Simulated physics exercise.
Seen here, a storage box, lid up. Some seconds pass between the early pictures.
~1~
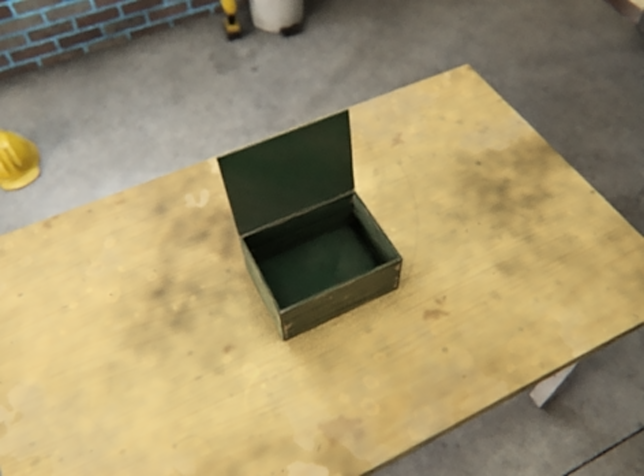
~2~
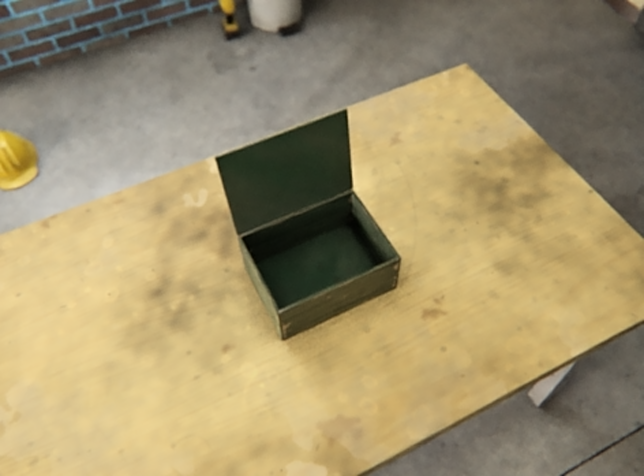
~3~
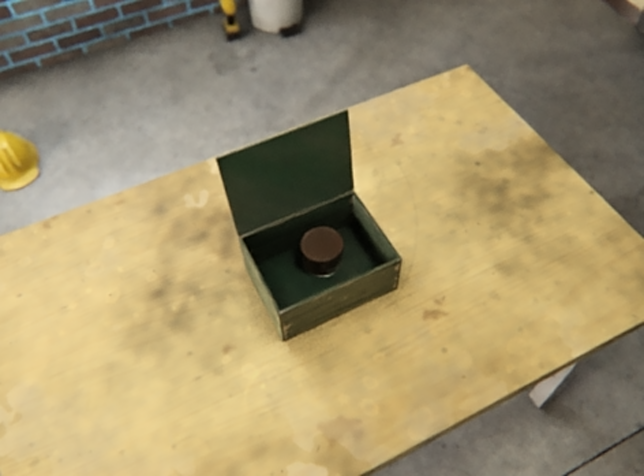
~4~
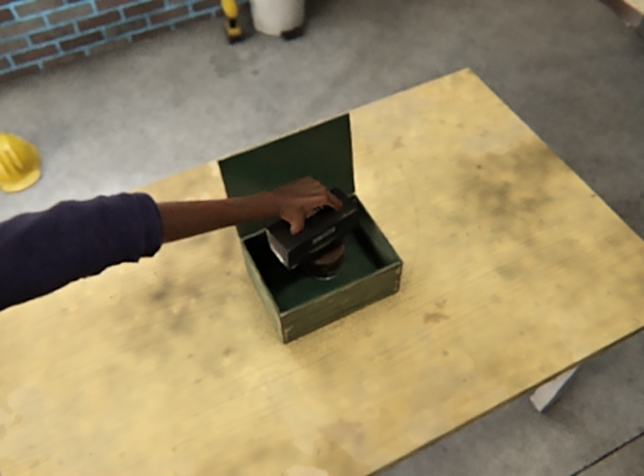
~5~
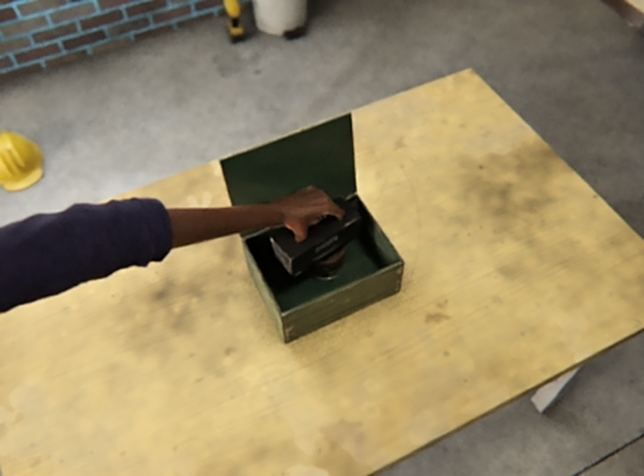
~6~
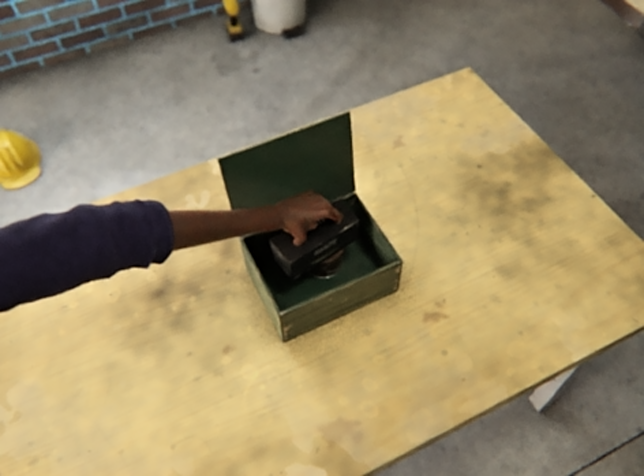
A dark-sleeved arm reaches in from the left over a pale wooden table, seen from above at an angle in a concrete-floored room with a brick wall behind. An open green storage box sits mid-table, its lid raised, with a yellow hard hat beyond at left. A round brown tub appears inside the empty box, then the hand lowers a black carton in beside it, still gripping it.
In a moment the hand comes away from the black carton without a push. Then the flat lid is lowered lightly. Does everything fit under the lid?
Here the lid stays ajar.
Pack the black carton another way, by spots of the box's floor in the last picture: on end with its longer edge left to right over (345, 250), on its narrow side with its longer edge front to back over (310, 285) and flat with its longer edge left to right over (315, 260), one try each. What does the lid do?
In the first case it will not close; in the second case it sits on the rim; in the third case it will not close.
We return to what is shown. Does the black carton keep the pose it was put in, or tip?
It keeps its pose.
Then, 1.30 s after the last picture, lid 77° above the rim.
Then, 1.70 s after the last picture, lid 54° above the rim.
At rest, lid 32° above the rim; both in place. Seen from the same camera at the end, black carton near (315, 242).
